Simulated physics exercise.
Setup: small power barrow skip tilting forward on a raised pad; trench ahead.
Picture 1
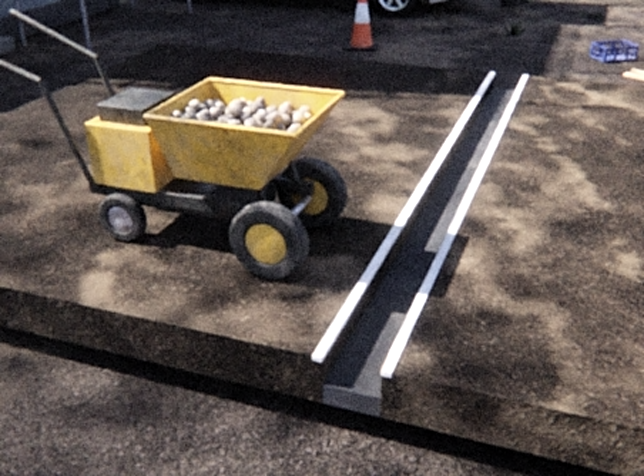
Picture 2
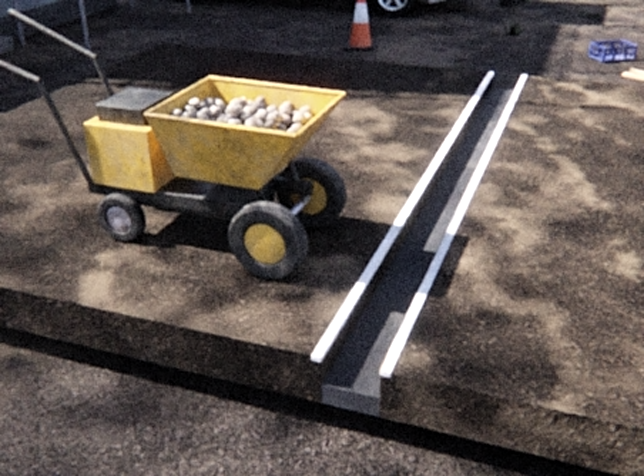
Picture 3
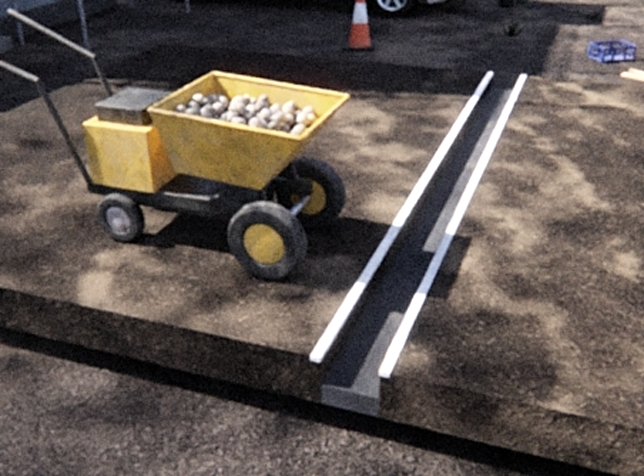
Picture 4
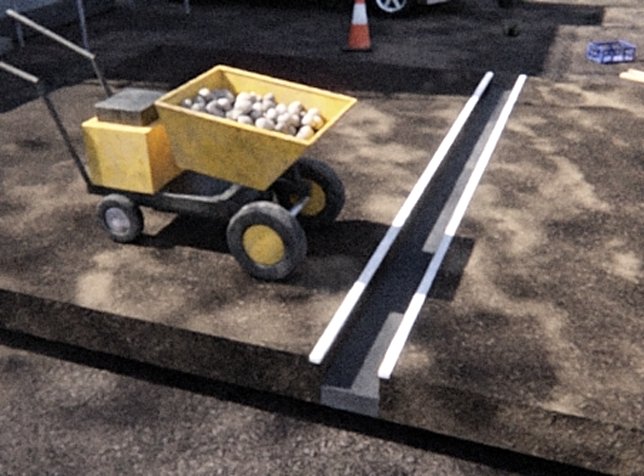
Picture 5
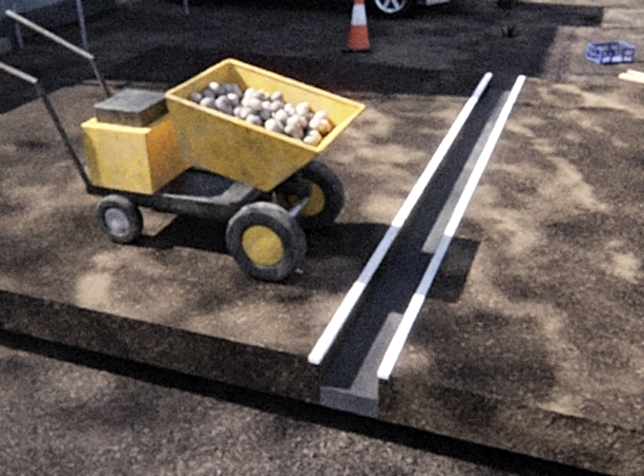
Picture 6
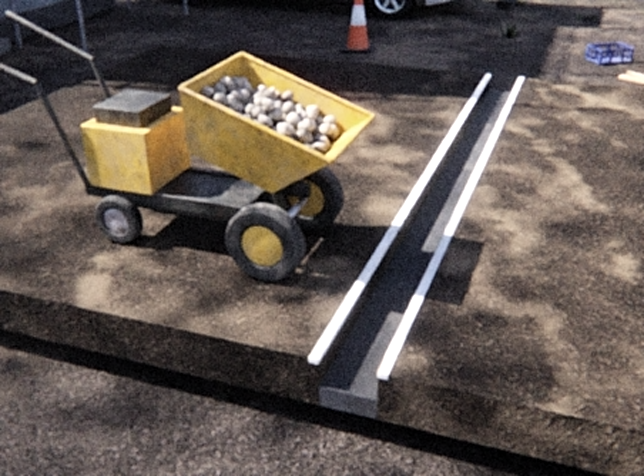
The footage shows a small yellow power barrow loaded with rounded pebbles, standing on a raised pad beside a narrow trench edged with white strips. Its skip starts level, then gradually tilts forward to the right while the wheels stay still.
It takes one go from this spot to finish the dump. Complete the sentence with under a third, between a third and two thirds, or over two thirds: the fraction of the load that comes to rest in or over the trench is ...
It is between a third and two thirds.
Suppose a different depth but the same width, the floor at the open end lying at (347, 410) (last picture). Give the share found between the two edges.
50 %.
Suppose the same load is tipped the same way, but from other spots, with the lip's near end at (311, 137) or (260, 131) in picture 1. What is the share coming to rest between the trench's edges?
Estimates, in order: 20 % then 70 %.
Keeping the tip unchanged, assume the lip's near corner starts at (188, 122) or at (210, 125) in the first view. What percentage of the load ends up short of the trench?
About 60 % and about 40 %.
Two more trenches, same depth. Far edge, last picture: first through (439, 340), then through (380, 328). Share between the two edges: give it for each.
The first try lands around 90 %, the second around 20 %.
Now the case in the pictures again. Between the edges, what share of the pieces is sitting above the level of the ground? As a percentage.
20 in a hundred.
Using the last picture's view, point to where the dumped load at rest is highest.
I'd put the summit somewhere around pixel (452, 261).
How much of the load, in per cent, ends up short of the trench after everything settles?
I'd say around 0 per cent of the load.
Soon, skip tipped steeply; all in the skip.
A while on, skip tipped right over; most in the skip; a small part in or heaped over the trench; a small part beyond it; a stray few falling.
Towards the end, skip tipped right over; about a quarter in the skip; about a third in or heaped over the trench; about half beyond it.
Finally, skip tipped right over; about half in or heaped over the trench; about half beyond it.
